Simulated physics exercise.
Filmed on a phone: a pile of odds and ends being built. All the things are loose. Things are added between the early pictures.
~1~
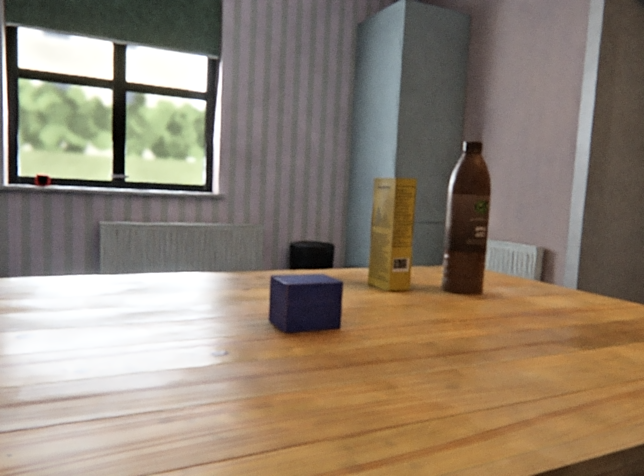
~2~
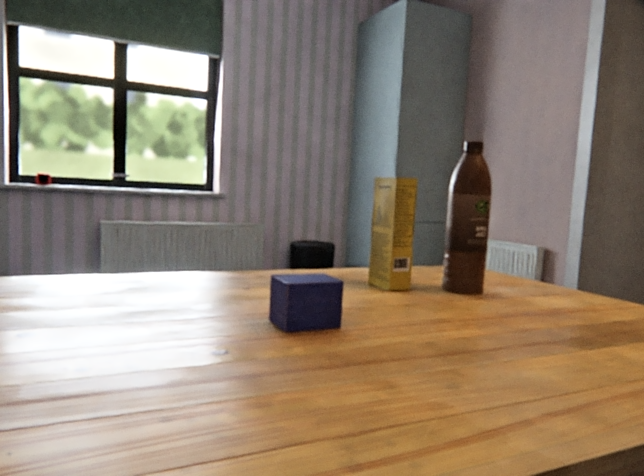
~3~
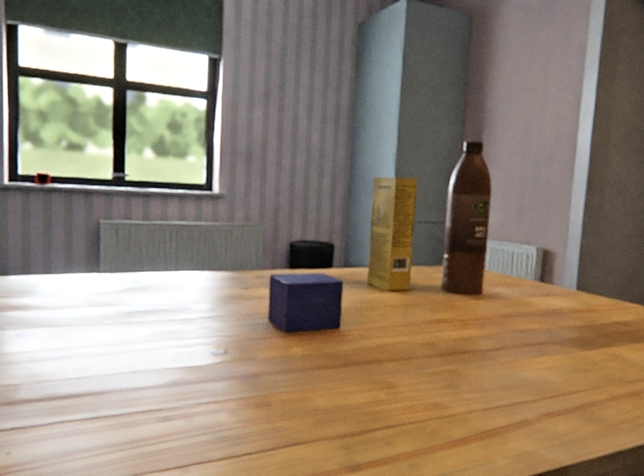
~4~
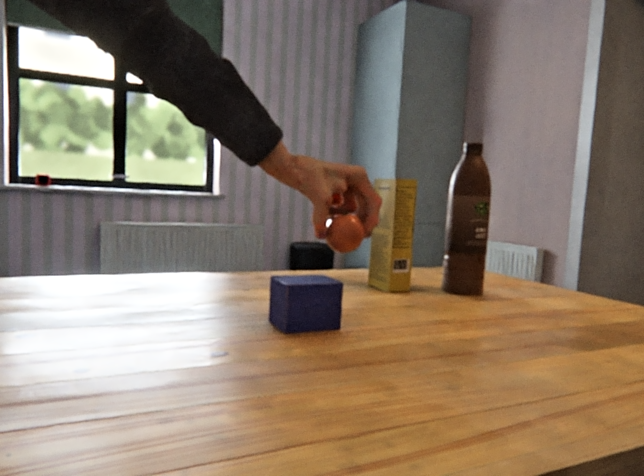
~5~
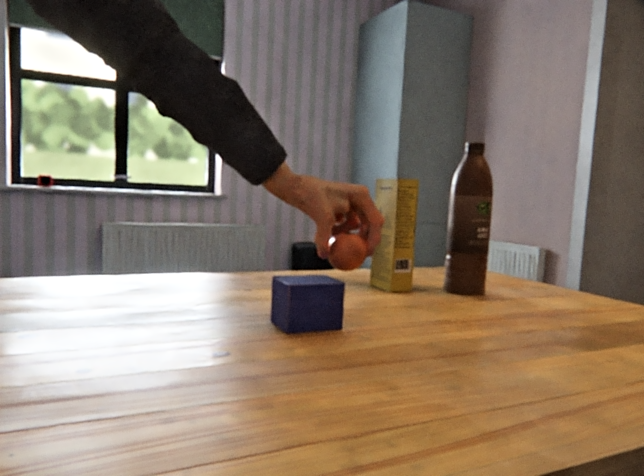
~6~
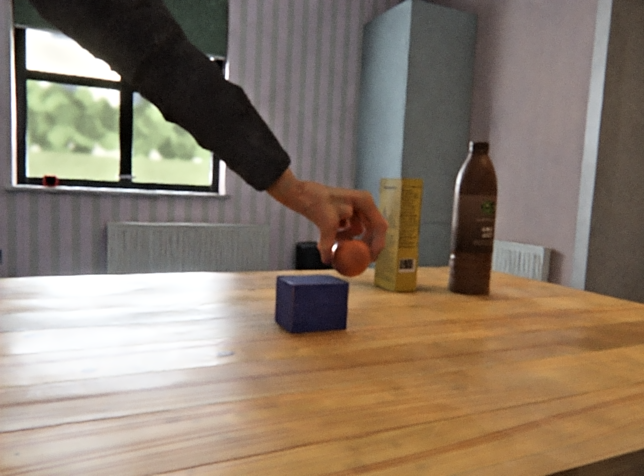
A hand holding an orange tomato enters from the upper left, after a still view of a blue block, yellow carton and brown bottle on a wooden table. It lowers the tomato slightly behind the block, and the fingers remain around it as the view shifts a little.
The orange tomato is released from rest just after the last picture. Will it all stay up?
In the end the pile comes apart.
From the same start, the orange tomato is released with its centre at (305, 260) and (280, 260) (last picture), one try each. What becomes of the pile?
In the first case it keeps its balance; in the second case it loses its balance.
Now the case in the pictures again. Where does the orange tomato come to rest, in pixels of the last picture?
Around (370, 302).
Then, 0.20 s on from there, orange tomato now fallen.
Then, 0.40 s on from there, nothing new.
In the end, fallen, orange tomato; the other 3 unmoved. At the end, from the last picture's camera, orange tomato near (369, 302). The pile gives way.
